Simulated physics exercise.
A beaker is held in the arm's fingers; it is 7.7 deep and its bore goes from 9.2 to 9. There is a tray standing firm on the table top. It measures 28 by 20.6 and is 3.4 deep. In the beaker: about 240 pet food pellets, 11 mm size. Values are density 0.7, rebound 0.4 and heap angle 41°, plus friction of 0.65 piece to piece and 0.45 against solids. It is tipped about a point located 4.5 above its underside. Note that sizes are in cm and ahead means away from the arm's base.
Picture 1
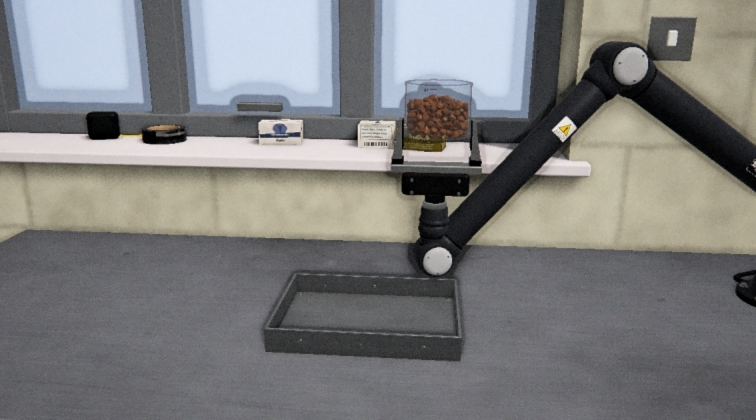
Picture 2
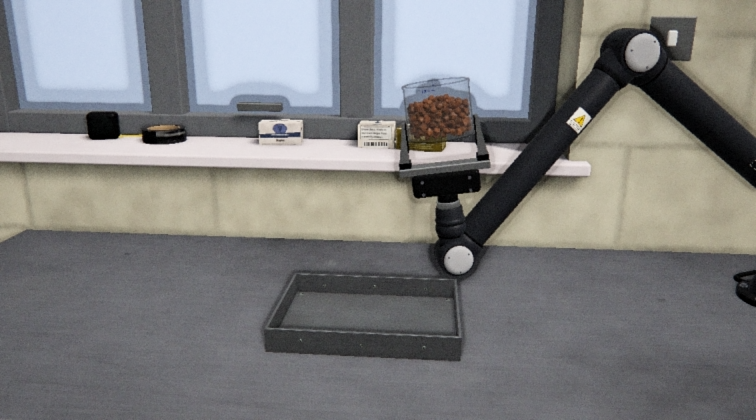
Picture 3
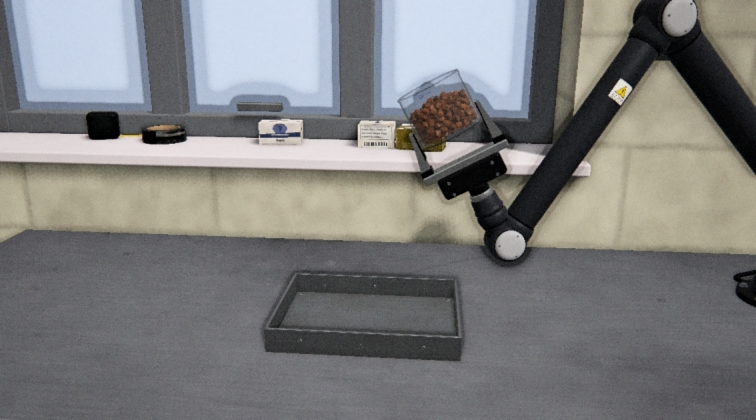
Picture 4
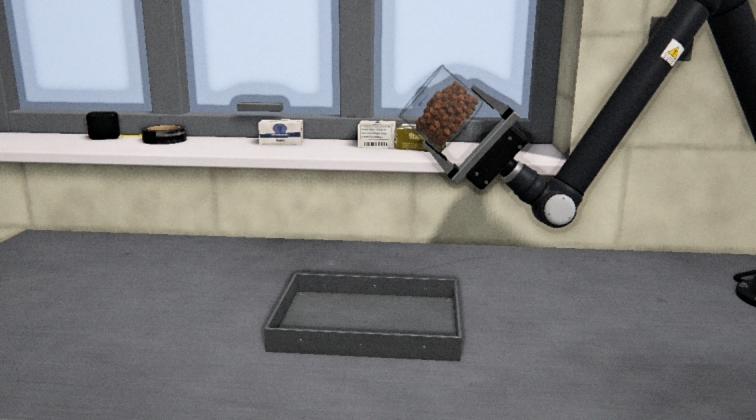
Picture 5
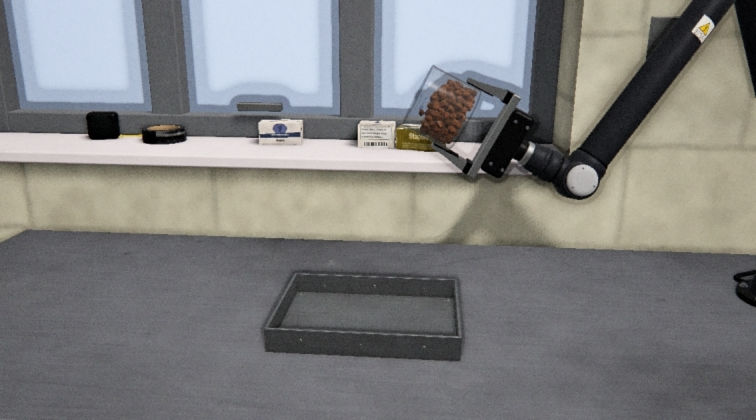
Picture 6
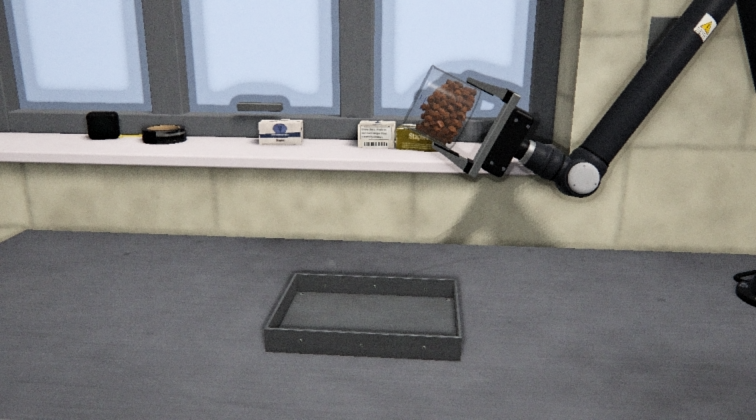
Black robotic arm tilting a clear container of brown pellets leftward above a grey tray, then holding it steeply slanted, pellets inside.
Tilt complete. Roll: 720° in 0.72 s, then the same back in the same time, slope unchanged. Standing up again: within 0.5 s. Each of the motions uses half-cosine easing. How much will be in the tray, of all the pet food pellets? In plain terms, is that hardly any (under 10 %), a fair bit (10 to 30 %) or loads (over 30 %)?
I'd say hardly any, under 10 %.
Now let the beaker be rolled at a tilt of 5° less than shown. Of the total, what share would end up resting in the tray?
I'd expect close to 0 per cent then.
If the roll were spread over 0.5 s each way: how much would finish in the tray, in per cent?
With that change you'd see near 0 per cent.
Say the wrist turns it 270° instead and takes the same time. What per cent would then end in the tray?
Share: Close to 5 %.
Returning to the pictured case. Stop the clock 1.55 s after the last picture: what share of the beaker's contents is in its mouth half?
Roughly 30 %.
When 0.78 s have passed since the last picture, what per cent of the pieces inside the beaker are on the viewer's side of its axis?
About 50 per cent.
Then, 0.78 s after the last picture, tipped 64°, highest piece 38 above the table; 243 in the beaker, 2 in the tray.
Then, 1.55 s after the last picture, tipped 56°, highest piece 38 above the table; 242 in the beaker, 3 in the tray.
Then, 2.14 s after the last picture, upright, highest piece 38 above the table; 241 in the beaker, 4 in the tray.
Then, 2.84 s after the last picture, upright, highest piece 38 above the table; 241 in the beaker, 4 in the tray.
Final count, 241 in the beaker, 4 in the tray. That is 2 % in the tray.
